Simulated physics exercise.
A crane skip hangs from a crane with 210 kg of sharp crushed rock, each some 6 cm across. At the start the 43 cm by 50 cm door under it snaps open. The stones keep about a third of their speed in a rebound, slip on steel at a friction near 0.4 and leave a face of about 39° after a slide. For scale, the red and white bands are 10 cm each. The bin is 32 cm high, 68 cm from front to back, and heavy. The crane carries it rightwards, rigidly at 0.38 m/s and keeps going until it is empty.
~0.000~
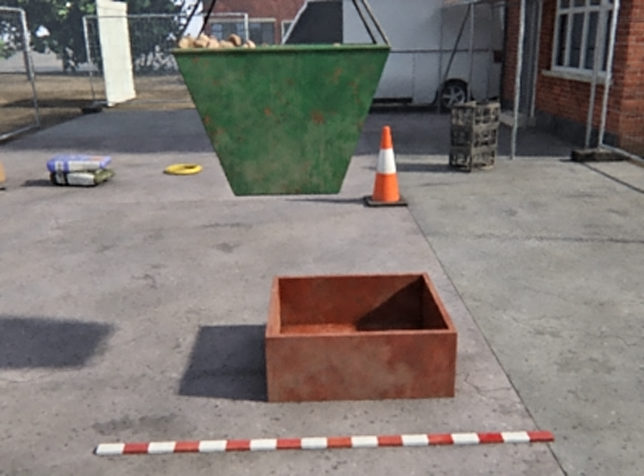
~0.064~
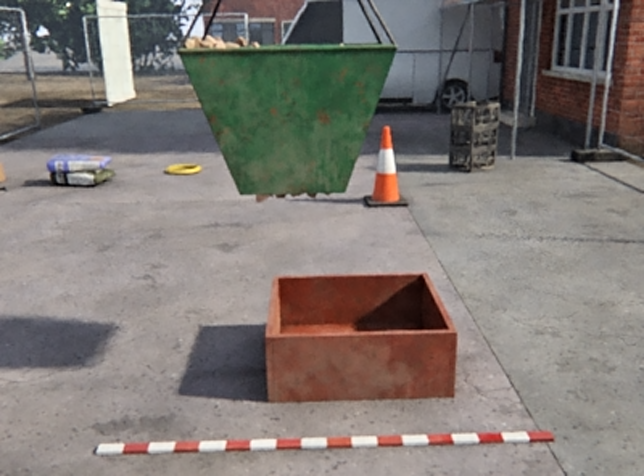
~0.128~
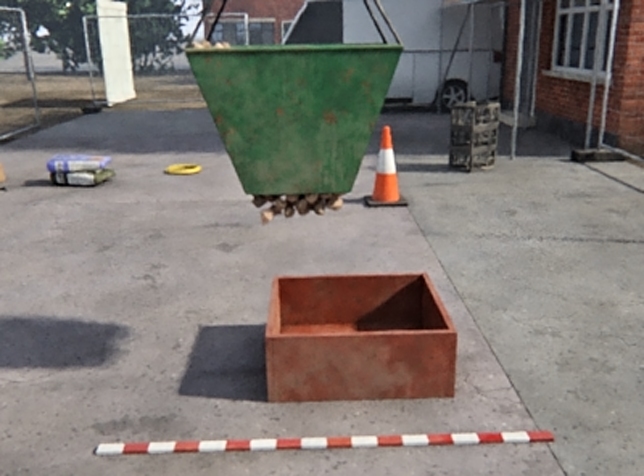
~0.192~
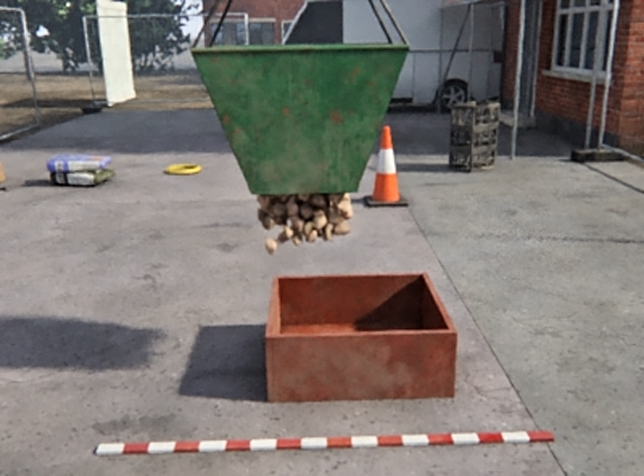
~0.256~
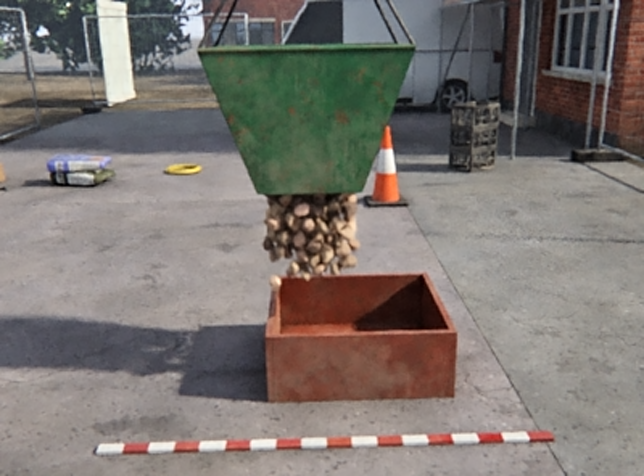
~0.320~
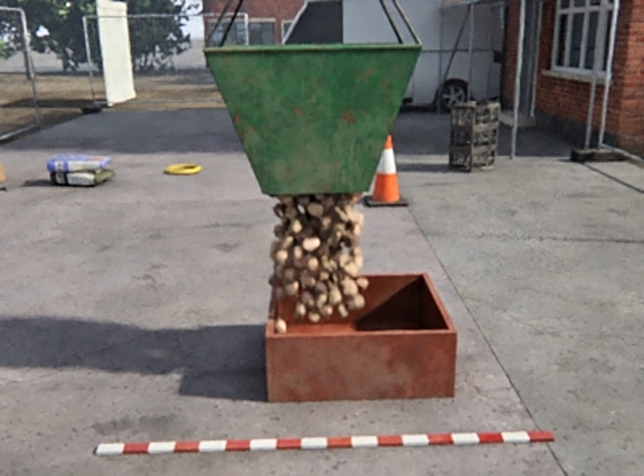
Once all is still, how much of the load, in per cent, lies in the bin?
Roughly 97 per cent ends in the bin.
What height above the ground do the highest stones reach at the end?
Some 40 cm high.
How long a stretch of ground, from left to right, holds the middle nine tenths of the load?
About 70 cm.
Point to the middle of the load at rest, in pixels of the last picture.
Around (353, 326).
After 0.7 s, 0 % in the crane skip, 100 % falling or lying in the bin; the stones farthest right are at (426, 338).
After 1.1 s, 0 % in the crane skip, 97 % falling or lying in the bin, 3 % falling or lying beside or right of the bin; the stones farthest right are at (436, 326).
After 1.7 s, 0 % in the crane skip, 1 % falling or lying left of the bin, 97 % falling or lying in the bin, 3 % falling or lying beside or right of the bin; the stones farthest right are at (445, 340).
After 2.6 s, 0 % in the crane skip, 1 % falling or lying left of the bin, 97 % falling or lying in the bin, 3 % falling or lying beside or right of the bin; the stones farthest right are at (445, 340).
After 4.5 s, 0 % in the crane skip, 1 % left of the bin, 97 % in the bin, 3 % beside or right of the bin; the stones farthest right are at (445, 340).
